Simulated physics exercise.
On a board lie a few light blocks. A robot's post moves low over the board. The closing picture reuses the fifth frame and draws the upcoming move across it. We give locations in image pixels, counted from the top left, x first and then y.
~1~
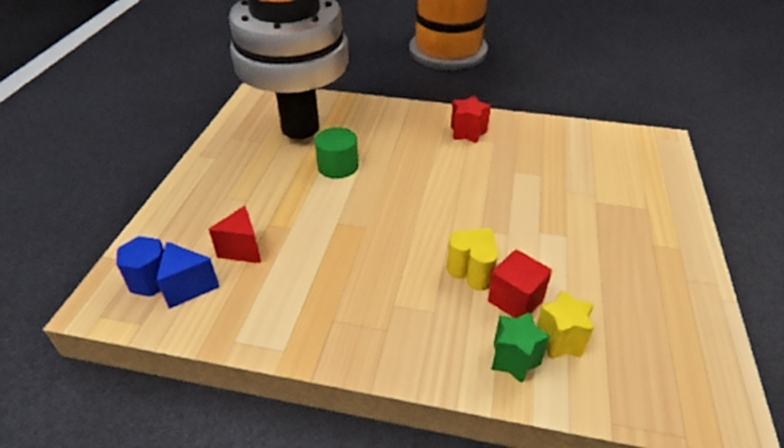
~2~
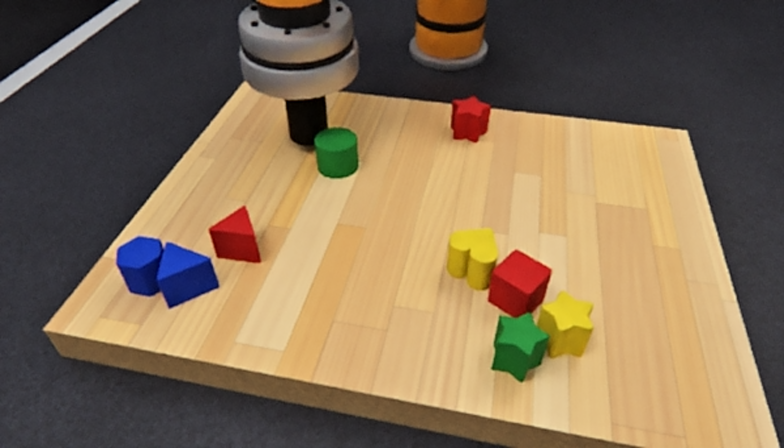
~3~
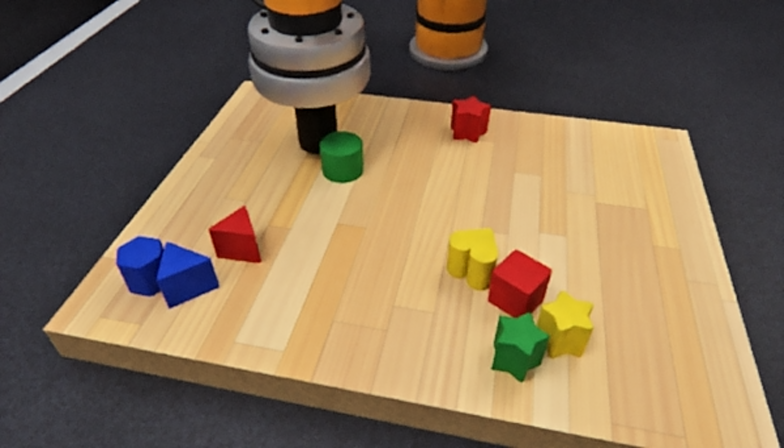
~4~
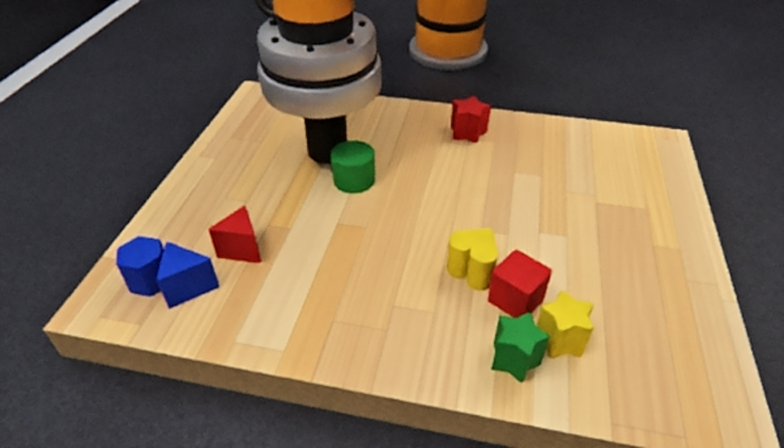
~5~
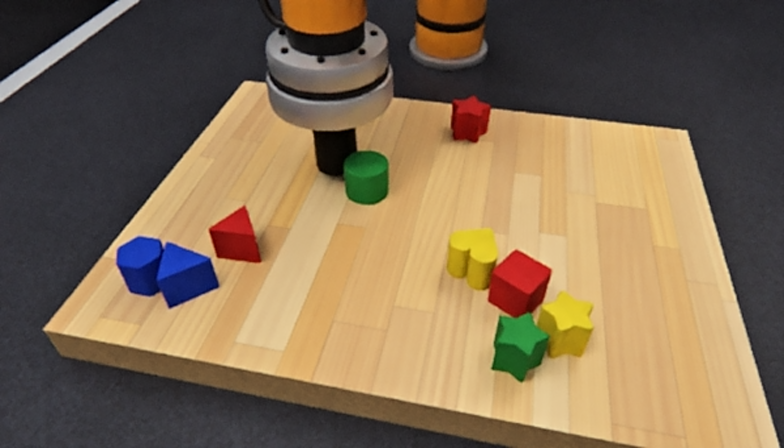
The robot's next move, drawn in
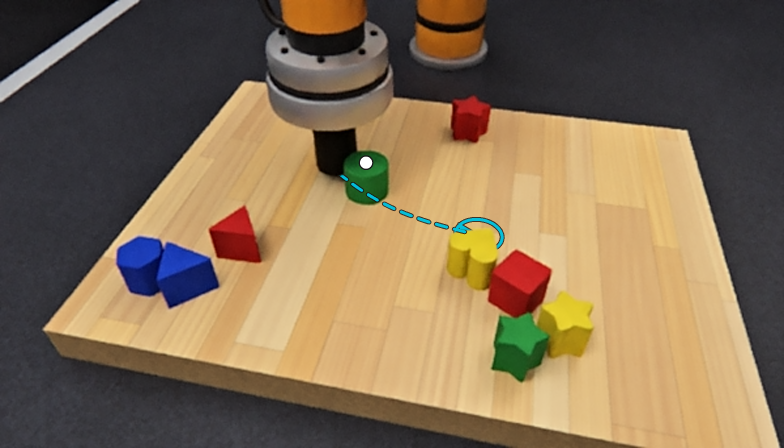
At the start, a robot's dark post hangs low at the back left of a wooden board, beside a green cylinder among scattered red, blue, yellow and green blocks. The post moves right to the cylinder, then pushes it a short way right and toward the viewer, while the other blocks stay still.
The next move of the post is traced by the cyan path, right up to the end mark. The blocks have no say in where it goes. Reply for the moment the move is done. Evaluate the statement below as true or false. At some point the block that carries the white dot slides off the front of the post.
Answer: False.
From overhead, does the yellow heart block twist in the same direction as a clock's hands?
Yes, that is how it ends up.
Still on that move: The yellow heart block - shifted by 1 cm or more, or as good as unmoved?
Shifted.
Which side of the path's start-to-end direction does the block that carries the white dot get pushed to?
Measured against the direction from start to end, the block that carries the white dot shifts toward the right-hand side.
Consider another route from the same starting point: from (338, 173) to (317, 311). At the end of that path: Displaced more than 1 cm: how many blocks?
It moves one block.
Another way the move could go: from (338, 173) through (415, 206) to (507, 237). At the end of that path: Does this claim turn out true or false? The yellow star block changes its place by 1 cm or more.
False
Drawn move, from (338, 173) over (374, 198) and (422, 220) to (479, 235); the dot is on the green cylinder.
The first path, step by step. One third of the way, post (374, 189); green cylinder (410, 188).
Two thirds of the way, post (423, 211); green cylinder (462, 213).
At the end, post (480, 226); green cylinder (514, 236); yellow heart block (485, 262), turned 30° clockwise; red square (528, 276), turned 15° anticlockwise.
